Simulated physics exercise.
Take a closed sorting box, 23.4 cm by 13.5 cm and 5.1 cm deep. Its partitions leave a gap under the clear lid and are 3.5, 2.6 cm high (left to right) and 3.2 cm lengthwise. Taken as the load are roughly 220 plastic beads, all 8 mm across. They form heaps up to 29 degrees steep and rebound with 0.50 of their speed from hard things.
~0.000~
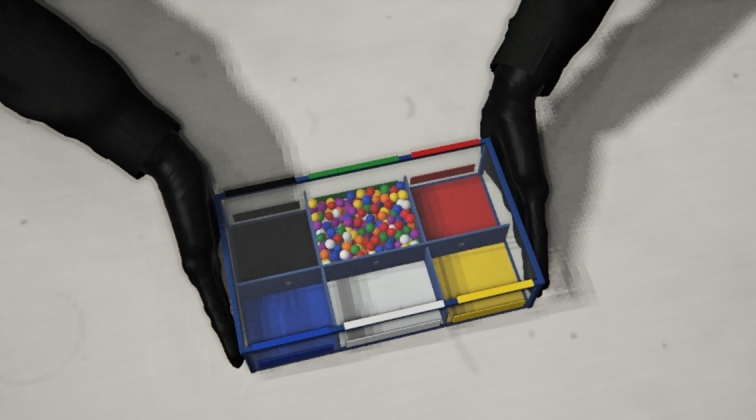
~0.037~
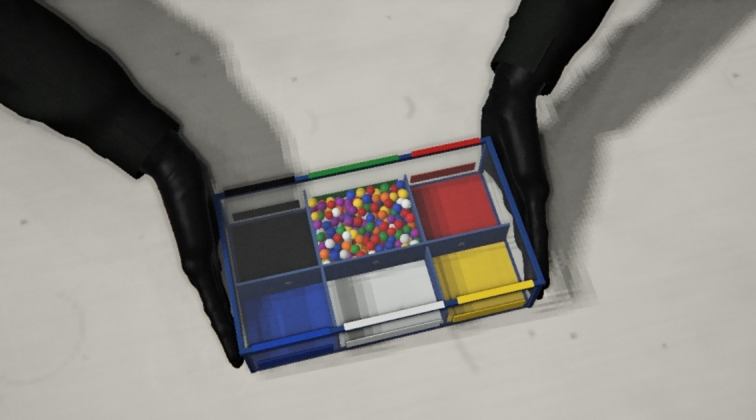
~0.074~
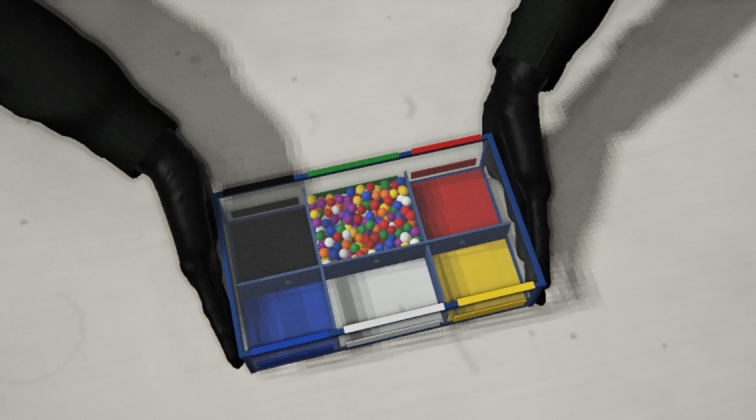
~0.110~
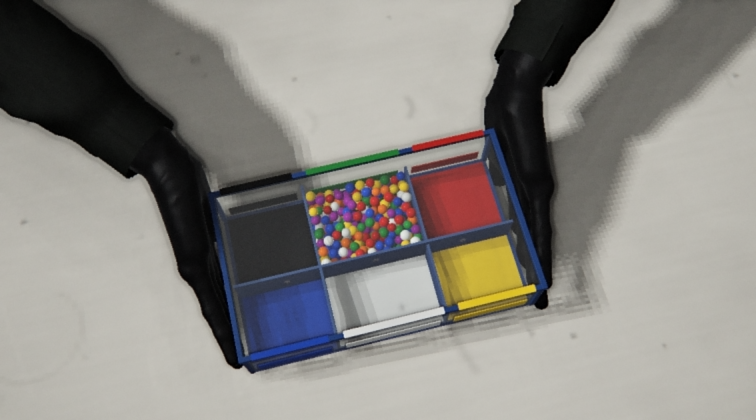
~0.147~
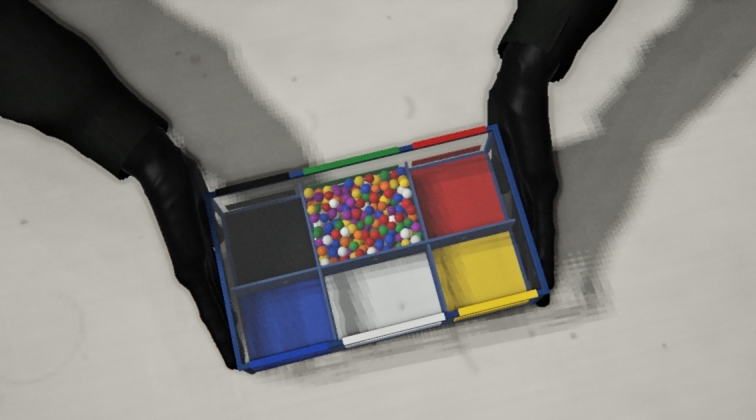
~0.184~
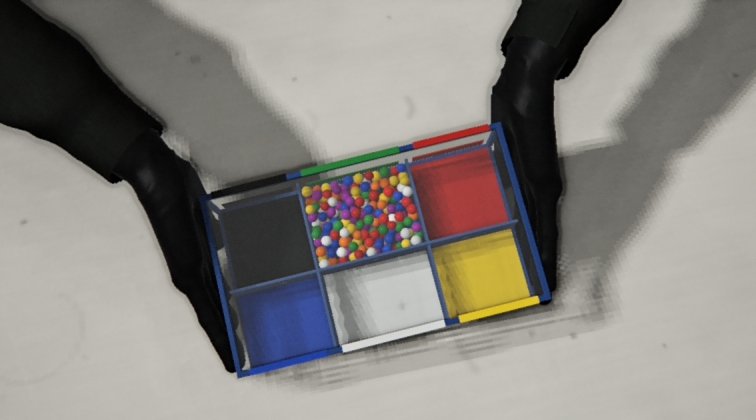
We see two black-gloved hands holding a clear-lidded sorting box with six coloured compartments, multicoloured beads filling the top middle one. The hands slowly, then more quickly, tilt the box slightly, while the beads stay in their compartment.
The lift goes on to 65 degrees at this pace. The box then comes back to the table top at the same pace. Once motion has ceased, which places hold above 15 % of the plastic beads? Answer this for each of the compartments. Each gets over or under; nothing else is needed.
Red ends under. Blue ends under. Green ends over. Yellow ends under. White ends over. Black ends under.
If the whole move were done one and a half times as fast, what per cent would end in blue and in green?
Then the blue compartment would hold 10 per cent and the green one 65 per cent.
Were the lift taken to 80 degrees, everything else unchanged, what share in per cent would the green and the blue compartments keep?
With that change you'd see green at 55 % and blue at 10 %.
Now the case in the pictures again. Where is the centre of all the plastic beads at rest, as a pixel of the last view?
Resting centre estimate: Around (356, 259).
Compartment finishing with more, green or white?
Fuller: Green.
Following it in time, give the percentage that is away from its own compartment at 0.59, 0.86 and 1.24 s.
Estimates: 15 / 30 / 30.
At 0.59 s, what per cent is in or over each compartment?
It splits as red 0, blue 0, green 85, yellow 0, white 10 and black 0 percent.
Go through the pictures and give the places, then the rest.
Box tilt 0 degrees, front corners at (245, 348) and (538, 281); green 100 %, in the first picture.
Box tilt 1 degrees, front corners at (245, 349) and (539, 281), in the second picture.
Box tilt 4 degrees, front corners at (244, 353) and (539, 282), lowest corner left front, in the third picture.
Box tilt 8 degrees, front corners at (244, 358) and (541, 285), lowest corner left front, in the fourth picture.
Box tilt 13 degrees, front corners at (243, 365) and (543, 289), lowest corner left front, in the fifth picture.
Box tilt 19 degrees, front corners at (242, 372) and (544, 295), lowest corner left front; green 100 %. The box's pace is about 155 degrees a second, in the sixth picture.
Then, at 0.59 s, tilt 64 degrees; green 85 %, white 10 %.
Then, at 0.86 s, tilt 26 degrees; blue 5 %, green 70 %, white 25 %.
After 1.24 s, tilt 0 degrees; blue 5 %, green 70 %, white 25 %.
By 1.7 s all is still; red 0 %, blue 5 %, green 70 %, yellow 0 %, white 25 %, black 0 %.
